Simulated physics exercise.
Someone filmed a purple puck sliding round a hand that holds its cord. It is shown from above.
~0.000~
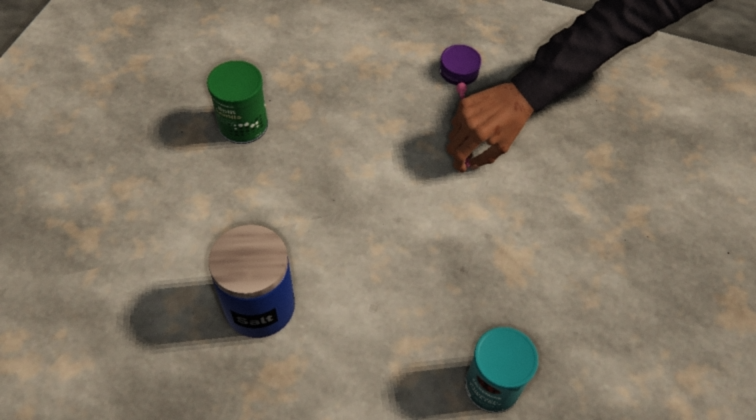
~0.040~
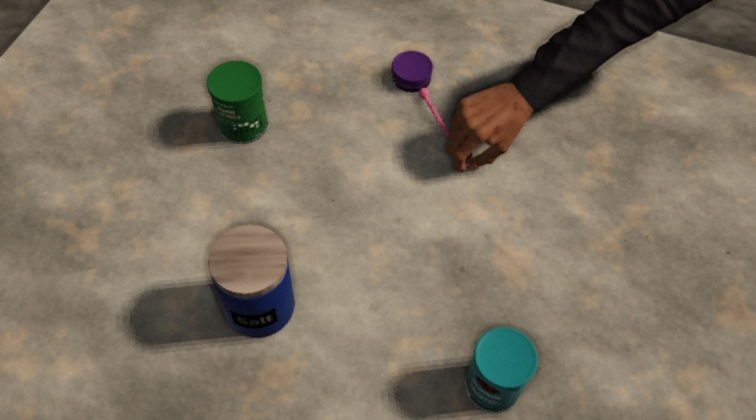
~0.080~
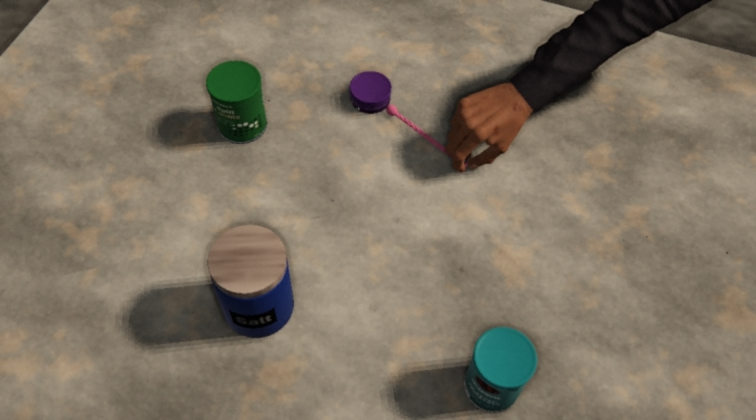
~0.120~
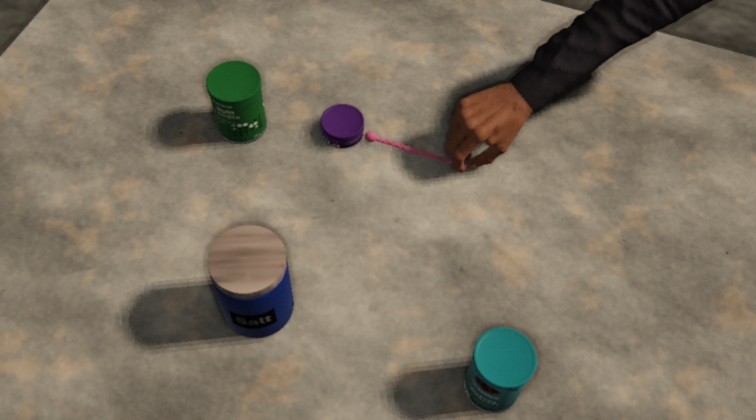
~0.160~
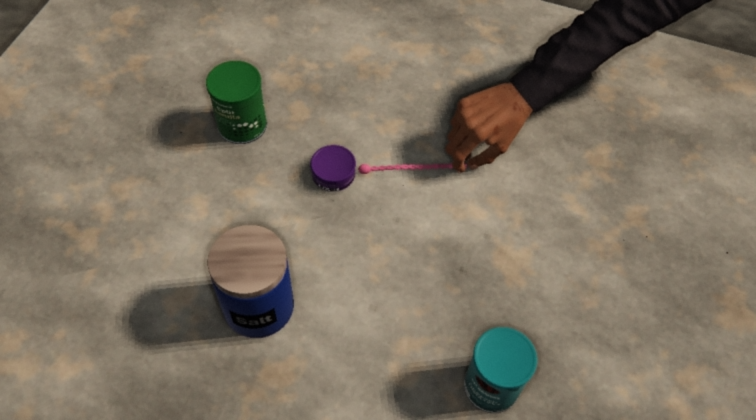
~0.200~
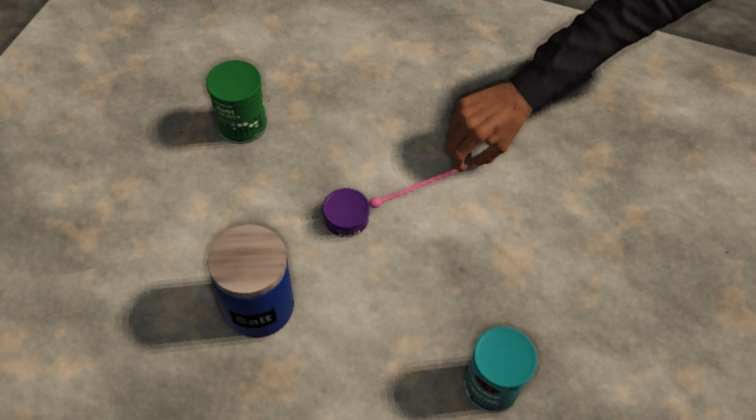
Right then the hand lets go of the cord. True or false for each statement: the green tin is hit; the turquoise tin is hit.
Green tin: False; turquoise tin: True.
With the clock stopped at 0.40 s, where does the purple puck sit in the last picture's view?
Around (466, 370).
Around 0.28 s, puck near (411, 294).
Around 0.40 s, puck near (466, 370); turquoise tin pushed aside.
Finally, puck near (470, 389); turquoise tin knocked over. The green tin stays untouched and the turquoise tin gets hit.
